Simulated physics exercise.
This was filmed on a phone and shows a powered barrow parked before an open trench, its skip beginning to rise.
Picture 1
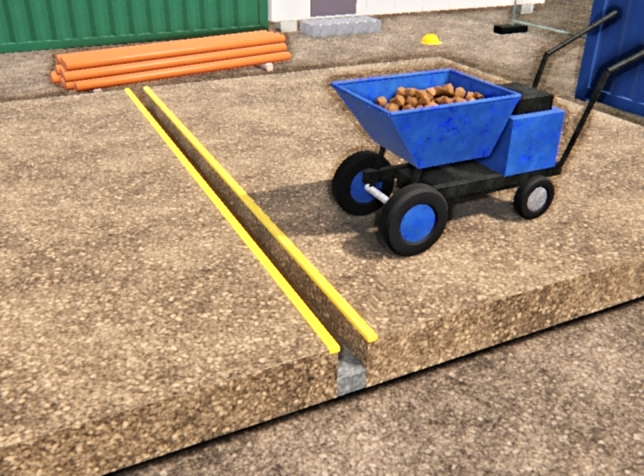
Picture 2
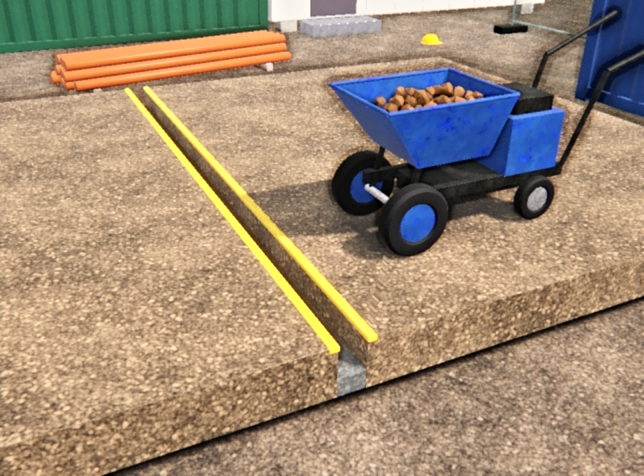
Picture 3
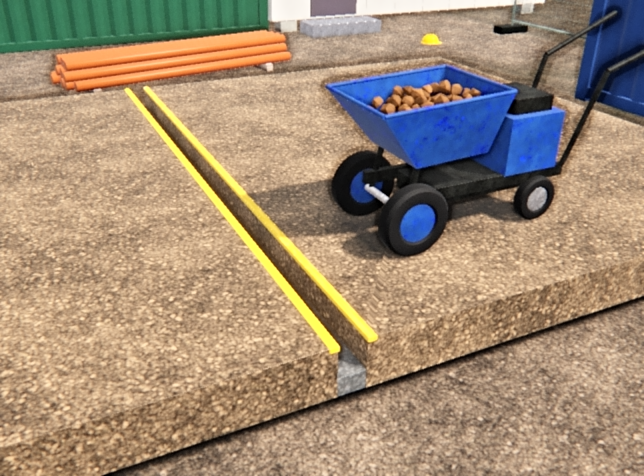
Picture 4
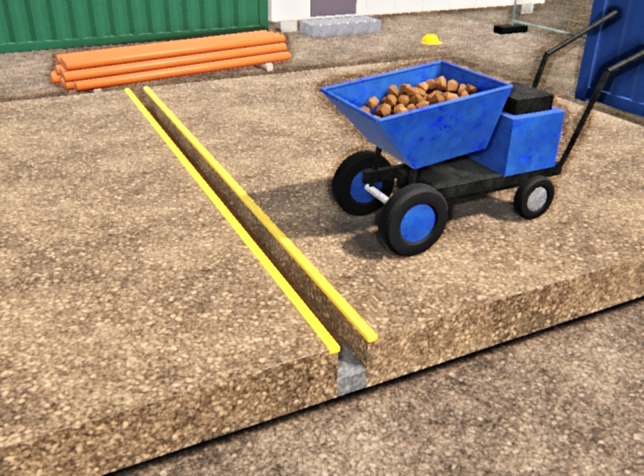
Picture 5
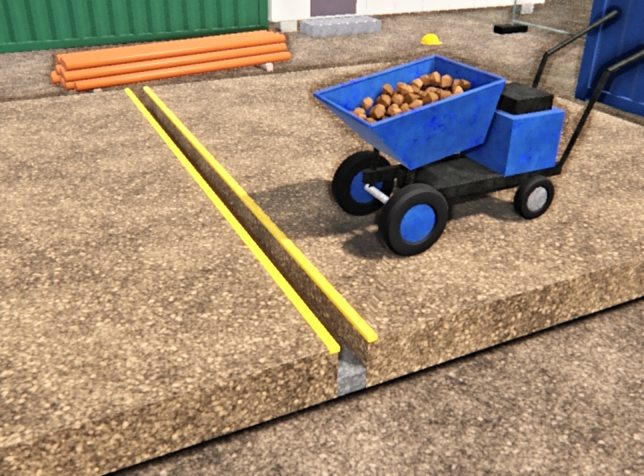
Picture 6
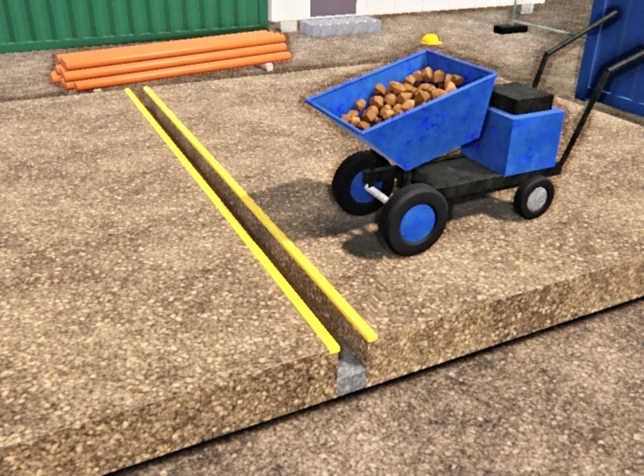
A blue powered barrow loaded with brown clods stood still beside a narrow, yellow-edged trench, and its skip slowly tilted forward to the left, the clods still inside.
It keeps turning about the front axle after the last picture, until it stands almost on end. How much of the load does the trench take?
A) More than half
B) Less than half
Less than half.
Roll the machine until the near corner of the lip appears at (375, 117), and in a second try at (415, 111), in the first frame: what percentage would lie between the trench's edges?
Some 0 in a hundred, then some 50 in a hundred.
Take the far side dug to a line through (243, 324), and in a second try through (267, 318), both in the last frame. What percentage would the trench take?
Lab note: Case 1 around 100 %, case 2 90 %.
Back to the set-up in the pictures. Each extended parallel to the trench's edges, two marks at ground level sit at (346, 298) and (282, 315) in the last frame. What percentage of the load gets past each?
Some 90 and some 40 per cent, respectively.
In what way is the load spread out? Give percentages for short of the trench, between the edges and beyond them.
Out of a hundred: Short 0; between 30; beyond 60.
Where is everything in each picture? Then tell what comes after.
In the first frame, lip of the skip near (390, 115), level; top of the load near (439, 102), clay clods; first edge of the trench near (339, 299); far edge near (303, 308), the trench under half as wide as the skip, and about as deep as wide.
In the second frame, lip of the skip near (389, 115), level; top of the load near (438, 101).
In the third frame, lip of the skip near (385, 118), tipped barely; top of the load near (436, 100).
In the fourth frame, lip of the skip near (378, 121), tipped a little; top of the load near (440, 106).
In the fifth frame, lip of the skip near (370, 127), tipped a little; top of the load near (439, 97).
In the sixth frame, lip of the skip near (361, 134), tipped clearly; top of the load near (431, 94); first edge of the trench near (339, 299); far edge near (303, 308).
Shortly afterwards, skip tipped steeply; the whole lot in the skip.
Next, skip tipped right over; the bulk in the skip; only a few in or heaped over the trench; a little beyond it; only a few falling.
Some moments later, skip tipped right over; near a quarter in the skip; near a quarter in or heaped over the trench; near two thirds beyond it.
In the end, skip tipped right over; a little in the skip; near a third in or heaped over the trench; near two thirds beyond it.
